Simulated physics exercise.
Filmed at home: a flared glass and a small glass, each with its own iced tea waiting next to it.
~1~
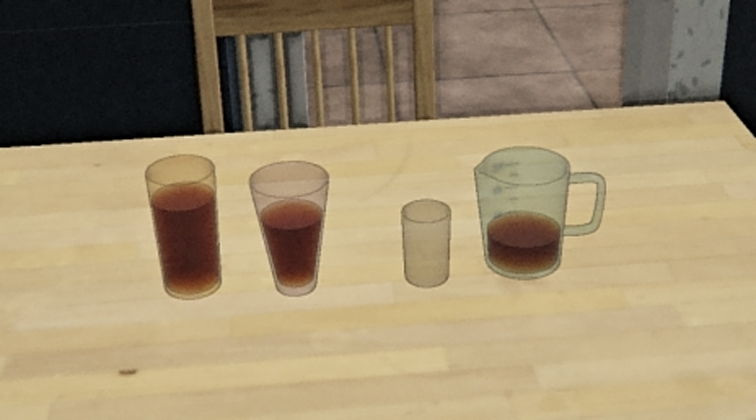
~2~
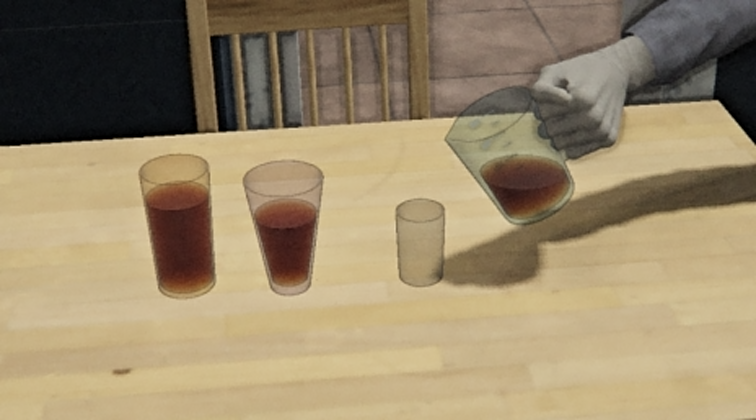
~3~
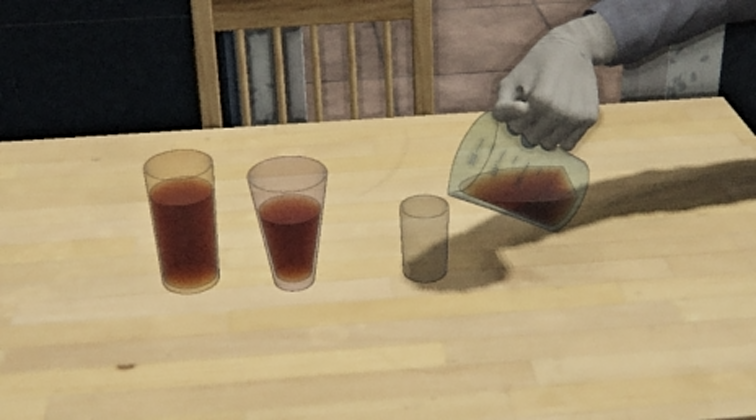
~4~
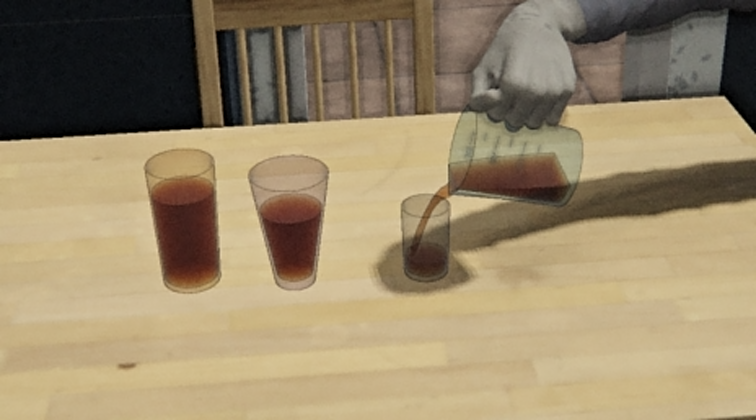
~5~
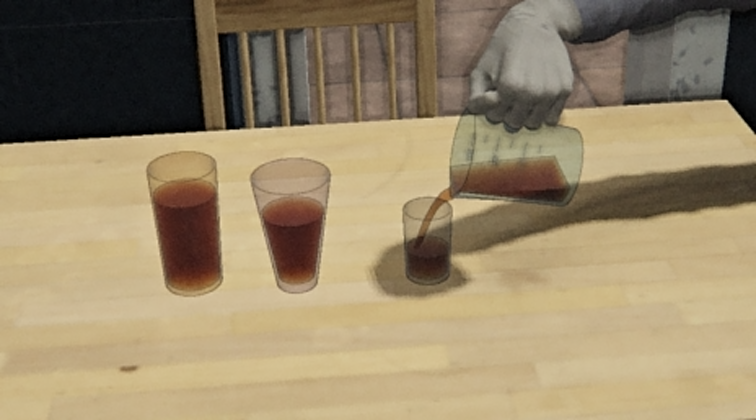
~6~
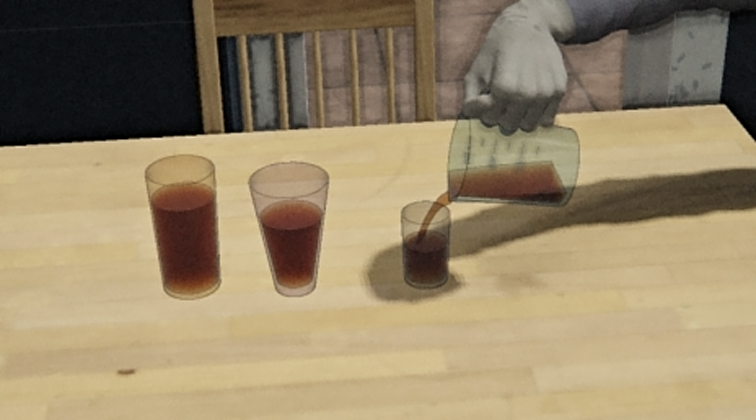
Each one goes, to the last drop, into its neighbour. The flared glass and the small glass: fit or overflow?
Flared glass: Overflow; small glass: Overflow.
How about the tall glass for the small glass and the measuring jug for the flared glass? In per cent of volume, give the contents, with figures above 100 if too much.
Working it through, I get 240 % for the first and 100 % for the second.
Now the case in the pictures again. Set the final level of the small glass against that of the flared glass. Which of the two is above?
It ends up higher in the flared glass on the left.
Shortly, the small glass is nearly full.
Then, the small glass is full to the brim, some went over its rim.
At the finish, the flared glass is full to the brim, some went over its rim; the small glass is full to the brim, some went over its rim.
